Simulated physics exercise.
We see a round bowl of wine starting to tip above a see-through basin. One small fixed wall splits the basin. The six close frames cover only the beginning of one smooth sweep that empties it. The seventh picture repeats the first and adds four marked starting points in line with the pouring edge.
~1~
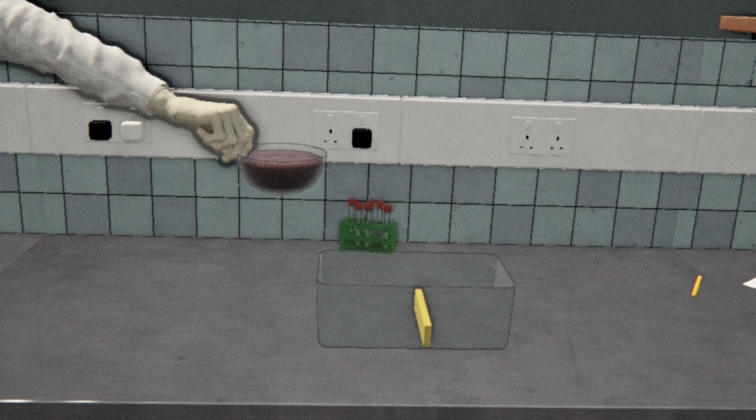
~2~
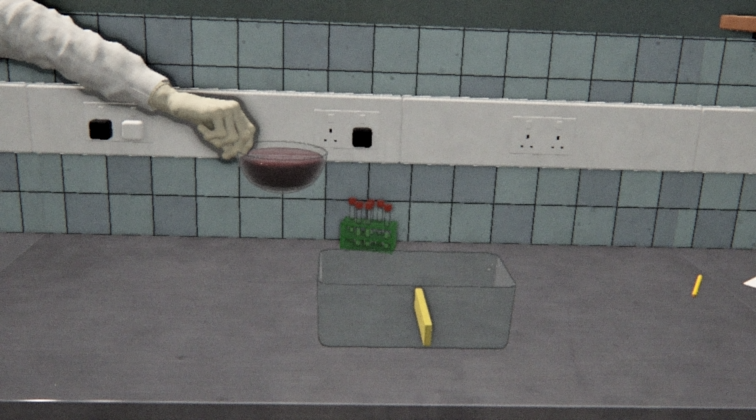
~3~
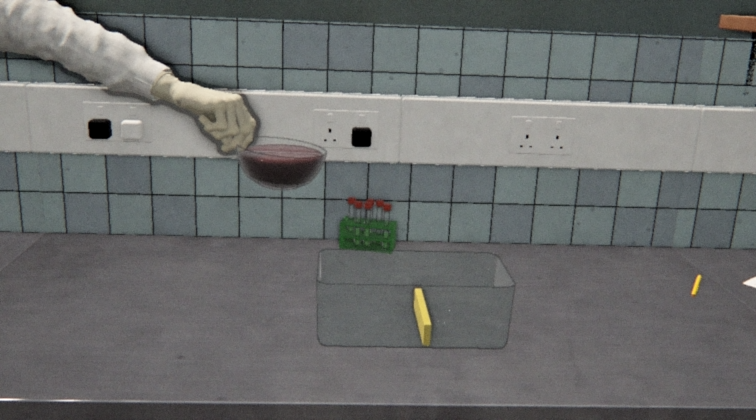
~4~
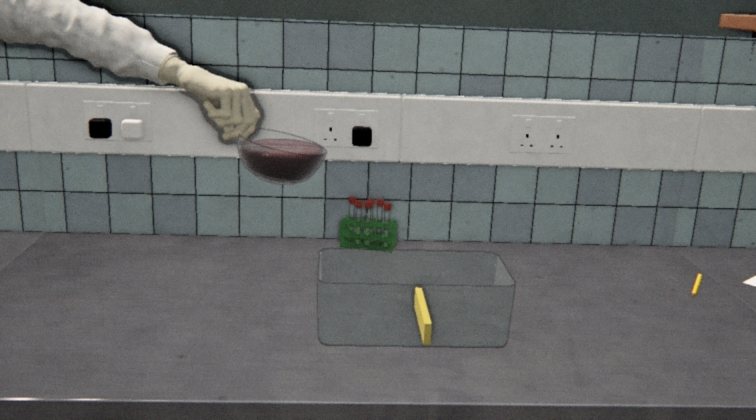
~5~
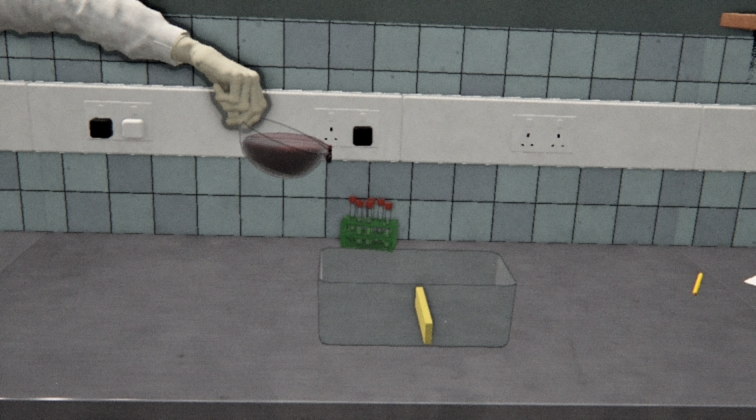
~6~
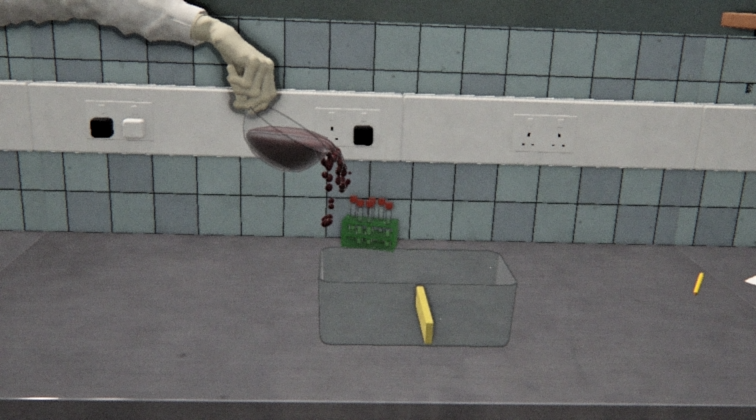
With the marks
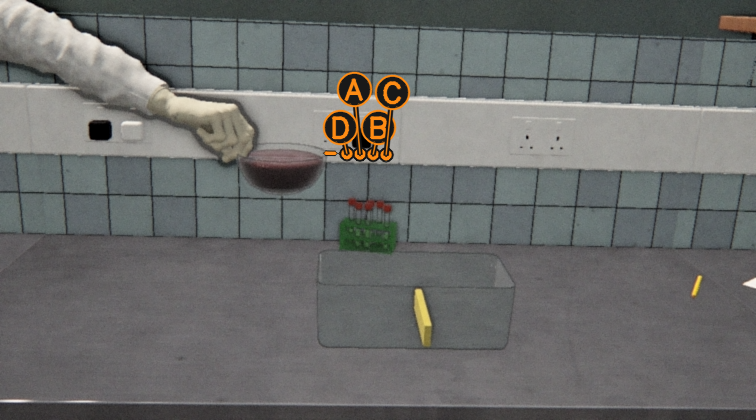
On a grey counter against a tiled wall, a gloved hand holds a round bowl of dark red liquid above a see-through basin with a yellow block inside. The hand gradually tilts the bowl to the right, and liquid slips over the lip, then falls in dark drops above the basin.
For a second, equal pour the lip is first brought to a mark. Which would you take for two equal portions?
Use place A.
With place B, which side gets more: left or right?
The right side.
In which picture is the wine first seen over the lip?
Picture 5.
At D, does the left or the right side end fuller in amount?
The left side.
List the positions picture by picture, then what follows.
Upright, lip at (325, 153); basin from (317, 345) to (507, 348); top of the wall at (423, 306); nothing has left yet.
Upright, lip at (326, 152); nothing has left yet.
Tipped about 5°, lip at (325, 152); nothing has left yet.
Tipped about 12°, lip at (326, 151); nothing has left yet.
Tipped about 21°, lip at (326, 150); wine is over the lip, down to (329, 159).
Tipped about 31°, lip at (327, 150); wine is over the lip, down to (324, 223).
On the marked copy, A at (360, 154); B at (373, 154); C at (386, 154); D at (346, 153).
With A, about 45 % ends left of the wall and 52 % right of it.
With B, about 22 % ends left of the wall and 76 % right of it.
With C, about 13 % ends left of the wall and 85 % right of it.
With D, about 80 % ends left of the wall and 17 % right of it.
